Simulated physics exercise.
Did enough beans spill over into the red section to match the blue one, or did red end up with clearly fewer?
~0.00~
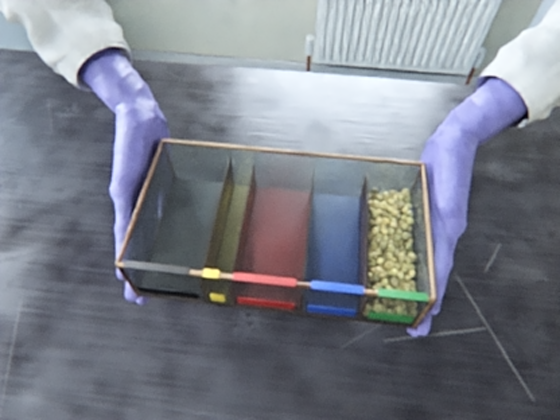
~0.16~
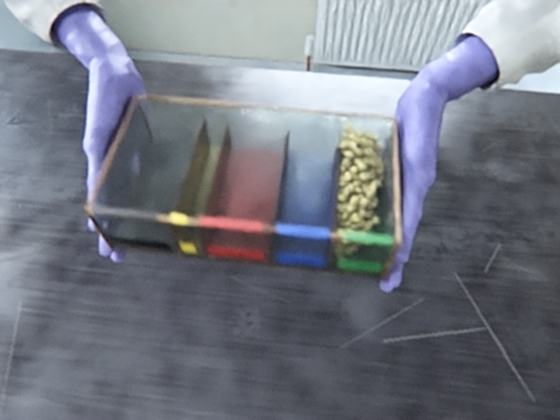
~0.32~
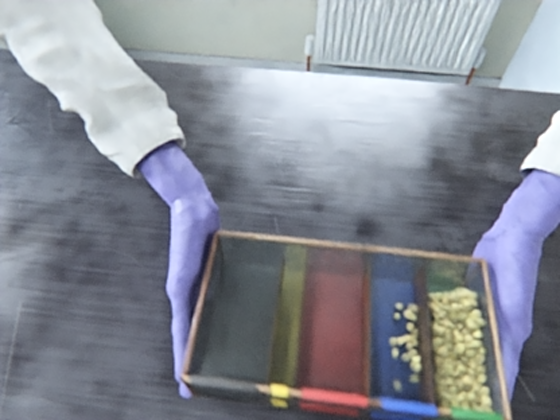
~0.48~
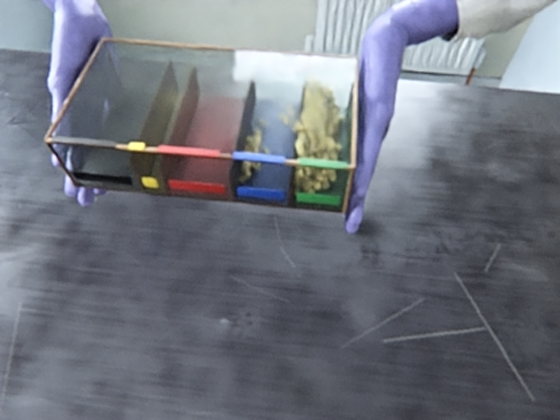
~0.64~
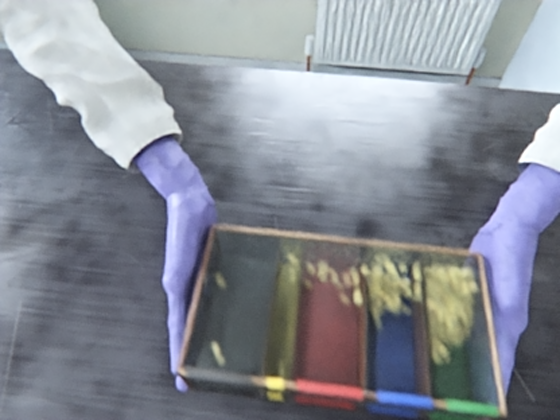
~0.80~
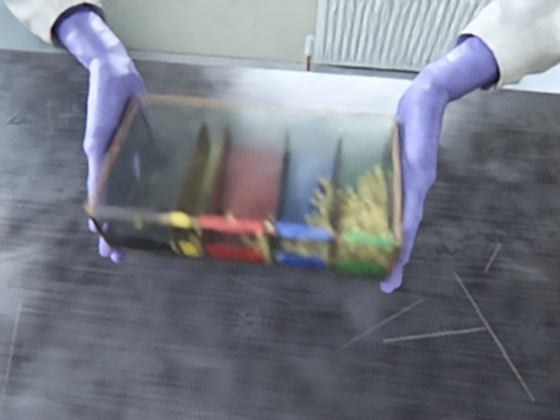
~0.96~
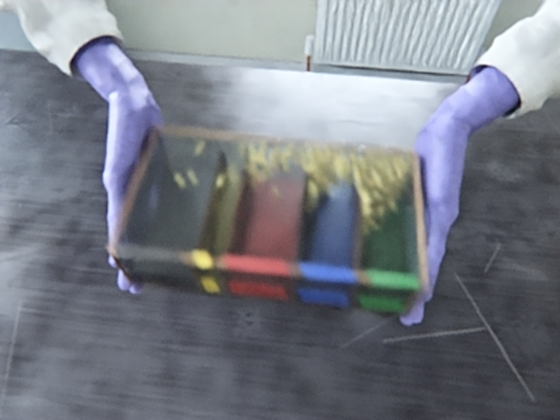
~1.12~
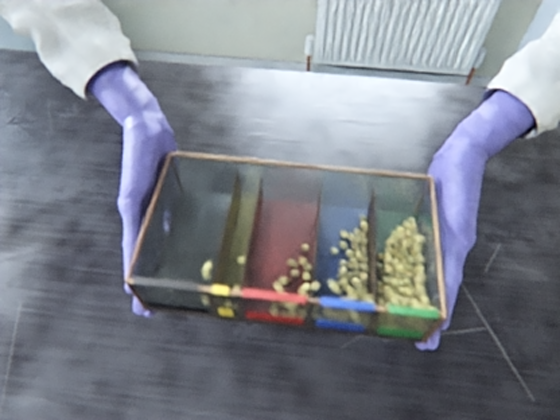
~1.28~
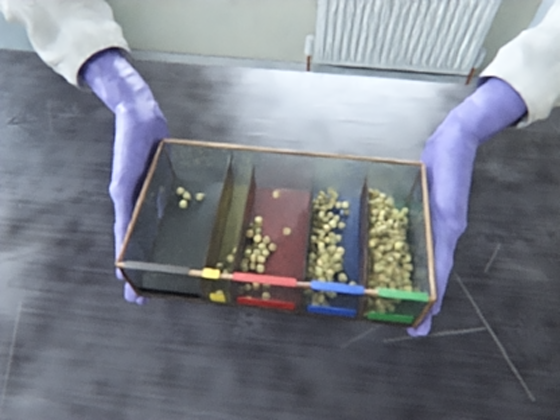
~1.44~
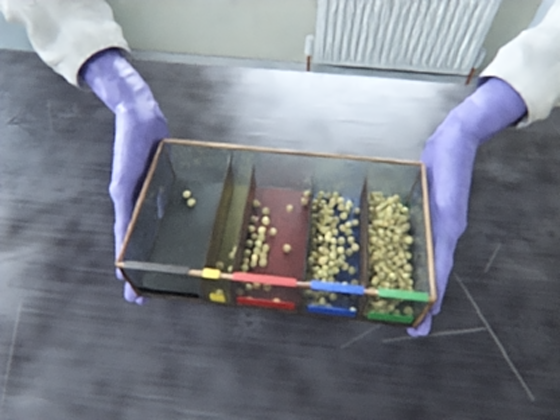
Red ended up with clearly fewer beans than blue. Green still held the most, while black and yellow had hardly any.
Two purple-gloved hands shook a lidded box of beans back and forth over a dark table, with wider swings after the first. Beans spilled from the green section into blue and red, and a few reached black, but most ended up in green.
